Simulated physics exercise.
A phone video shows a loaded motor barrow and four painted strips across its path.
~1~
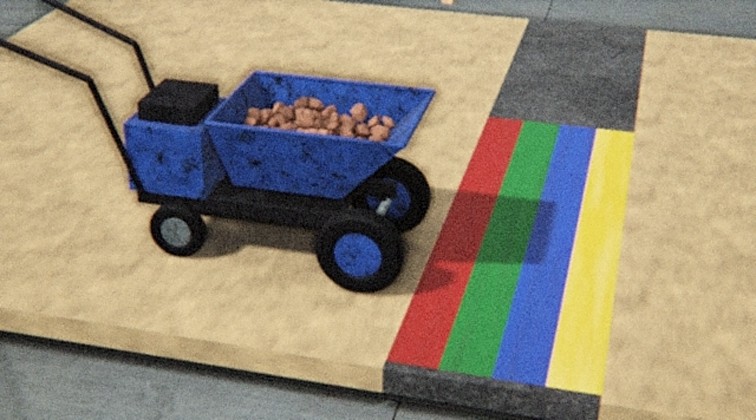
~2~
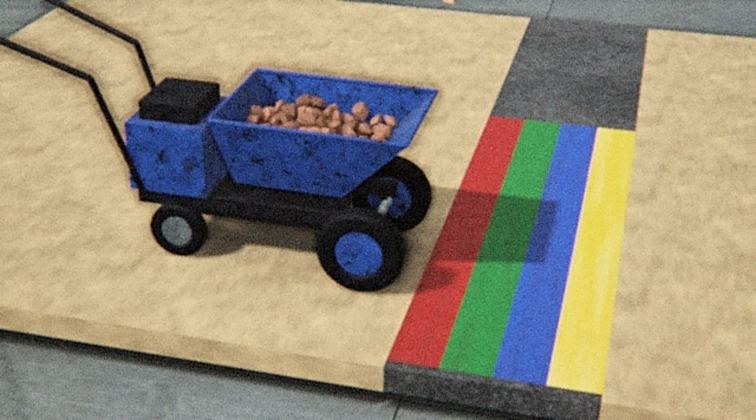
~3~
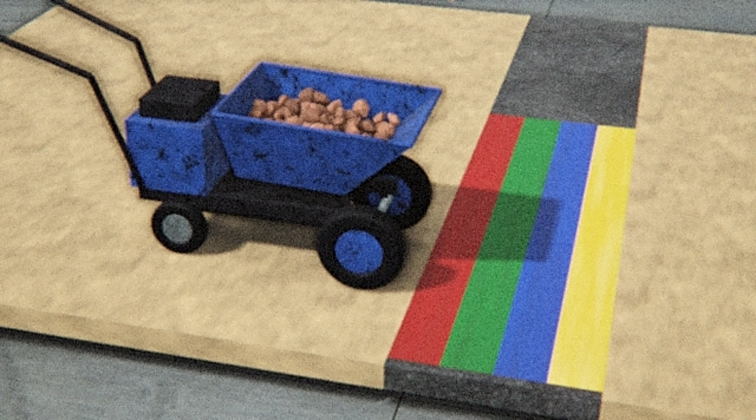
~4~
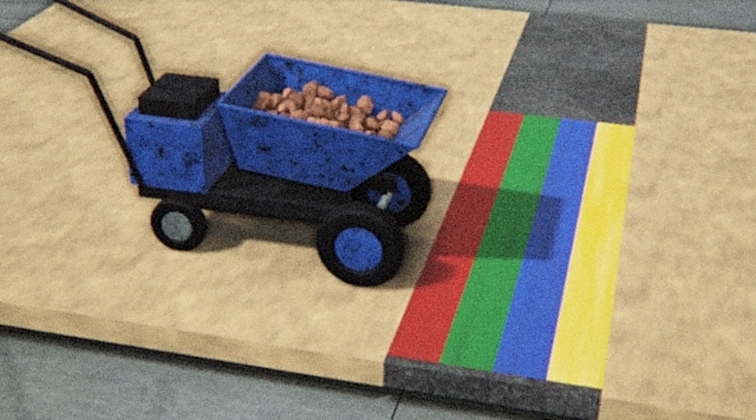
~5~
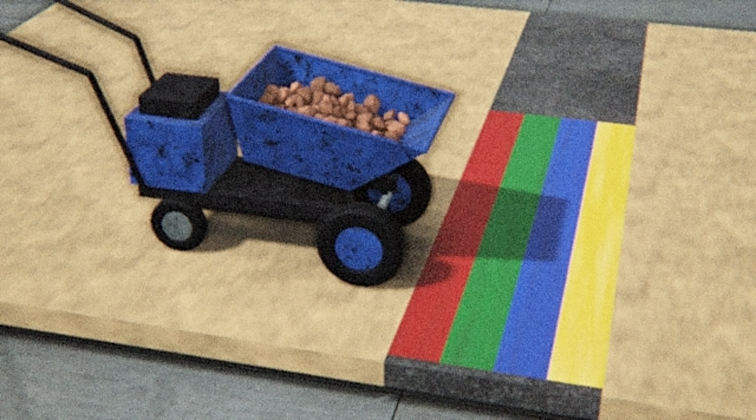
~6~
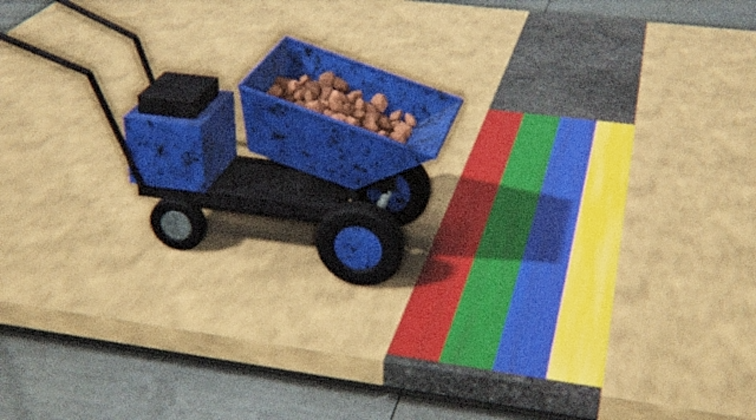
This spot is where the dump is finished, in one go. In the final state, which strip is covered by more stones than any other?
The blue strip is.
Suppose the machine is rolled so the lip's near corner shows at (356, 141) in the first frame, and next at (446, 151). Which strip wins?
One: The strip in green. Two: Yellow.
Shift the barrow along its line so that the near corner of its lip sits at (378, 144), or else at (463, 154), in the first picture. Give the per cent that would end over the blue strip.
Roughly 30 percent the first time, roughly 10 percent the second.
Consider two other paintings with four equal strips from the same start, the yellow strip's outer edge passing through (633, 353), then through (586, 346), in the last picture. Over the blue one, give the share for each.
30 % and 30 %.
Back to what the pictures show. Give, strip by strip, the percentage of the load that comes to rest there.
The red strip takes 0 per cent, the green strip 10, the blue strip 40 and the yellow strip 20.
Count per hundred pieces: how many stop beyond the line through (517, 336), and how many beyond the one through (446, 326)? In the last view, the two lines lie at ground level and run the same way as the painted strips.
Roughly 50 and 80 %.
Soon, skip tipped steeply; all in the skip.
A while on, skip tipped right over; most in the skip; a small part over the green strip; a small part over the blue strip.
Towards the end, skip tipped right over; about a quarter in the skip; a small part over the green strip; about a third over the blue strip; about a quarter over the yellow strip; a small part off the paint.
Finally, skip tipped right over; about a quarter in the skip; none over the red strip; a small part over the green strip; about a third over the blue strip; about a quarter over the yellow strip; a small part off the paint.
